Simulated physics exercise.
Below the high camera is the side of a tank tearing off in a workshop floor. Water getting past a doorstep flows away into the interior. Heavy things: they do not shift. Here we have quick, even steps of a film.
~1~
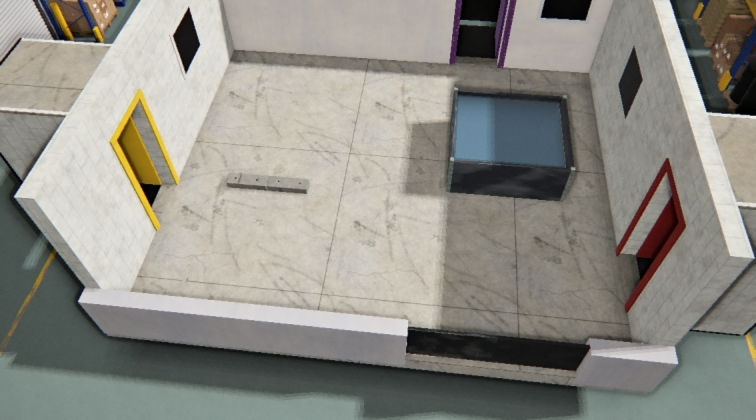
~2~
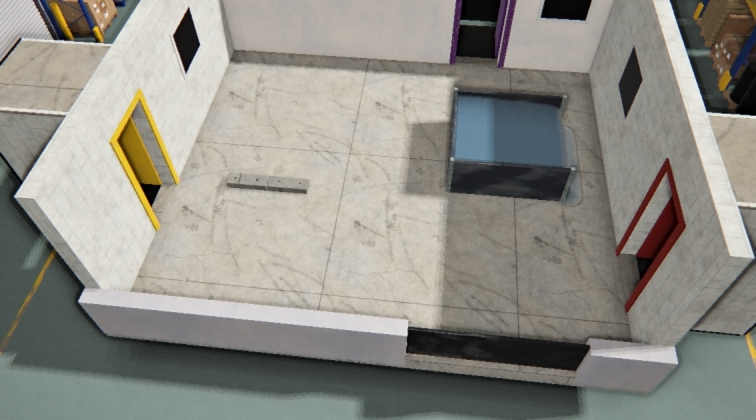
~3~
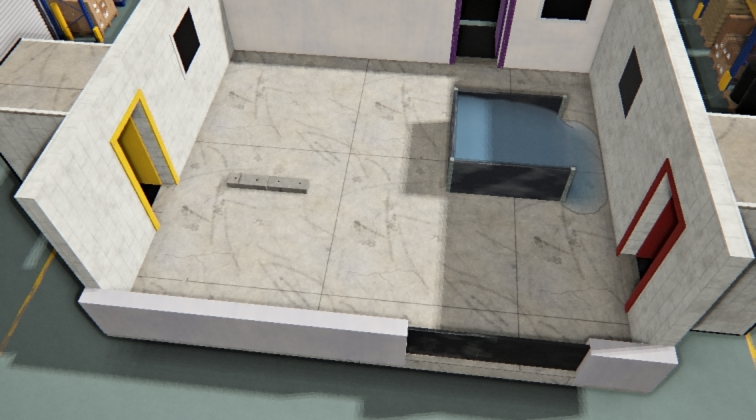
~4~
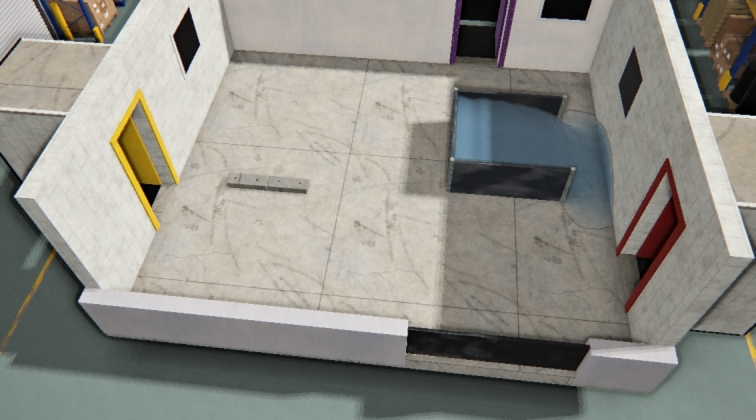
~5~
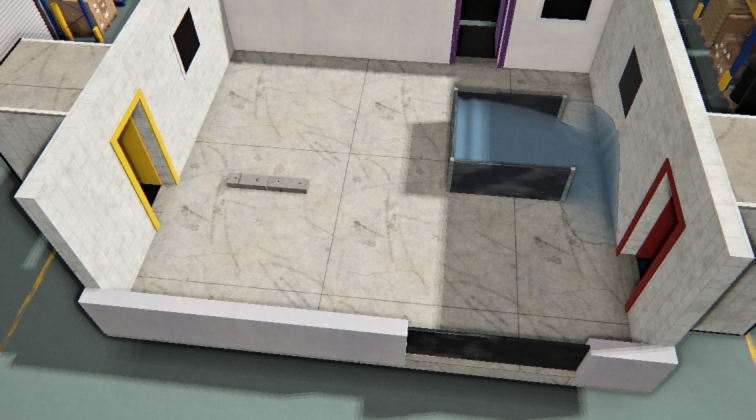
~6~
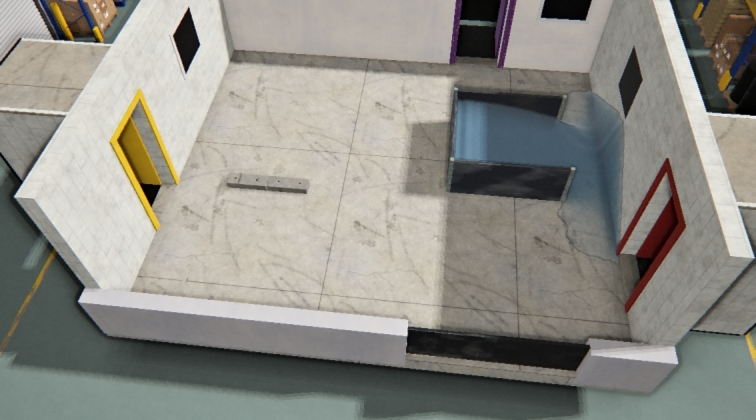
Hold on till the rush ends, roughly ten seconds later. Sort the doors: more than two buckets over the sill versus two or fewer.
Sorted by door: Red door - two or fewer; yellow door - more than two; purple door - more than two.
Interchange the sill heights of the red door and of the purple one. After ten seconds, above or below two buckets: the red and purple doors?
Taking each in turn, the red one exceeds the threshold and the purple one remains within bounds.
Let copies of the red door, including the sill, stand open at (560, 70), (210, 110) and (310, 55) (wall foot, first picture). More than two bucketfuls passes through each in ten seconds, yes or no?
Going door by door: The first runs past the limit, the second remains below the limit, the third remains below the limit.
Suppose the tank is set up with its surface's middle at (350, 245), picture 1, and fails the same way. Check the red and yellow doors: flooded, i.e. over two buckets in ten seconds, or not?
Briefly, the red door gets too much and the yellow door gets little enough.
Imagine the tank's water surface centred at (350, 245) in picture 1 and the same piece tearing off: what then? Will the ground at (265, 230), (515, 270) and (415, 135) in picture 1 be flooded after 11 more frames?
Spared, soaked, spared.
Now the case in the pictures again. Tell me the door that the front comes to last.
Last in line is the one in yellow.
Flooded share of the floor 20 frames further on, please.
That's roughly 50 per cent.
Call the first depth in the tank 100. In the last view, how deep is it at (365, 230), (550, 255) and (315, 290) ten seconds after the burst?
Going place by place: 2 %, 2 % and 4 %.
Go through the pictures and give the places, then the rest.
The first picture shows the water tank at (510, 131) is whole and still.
In the second picture, water pours out at (560, 152) and has run to a hidden place.
In the third picture, the front is at (580, 126), out from the gap at (559, 155).
In the fourth picture, water pours out at (559, 156) and has run to (595, 118).
In the fifth picture, water pours out at (559, 156) and has run to (593, 104).
In the sixth picture, water pours out at (559, 156) and has run to (591, 92).
A moment on, water covers 15 % of the floor; the red door wet at the sill, nothing in, the yellow door not reached, the purple door not reached.
Next, water covers 25 % of the floor; the red door wet at the sill, nothing in, the yellow door not reached, the purple door wet at the sill, nothing in.
Then, water covers 50 % of the floor; the red door under two buckets in, the yellow door not reached, the purple door under two buckets in.
Later, water covers 90 % of the floor; the red door under two buckets in, the yellow door under two buckets in, the purple door over two buckets in.
In the end, water covers 95 % of the floor; the red door under two buckets in, the yellow door over two buckets in, the purple door over two buckets in.
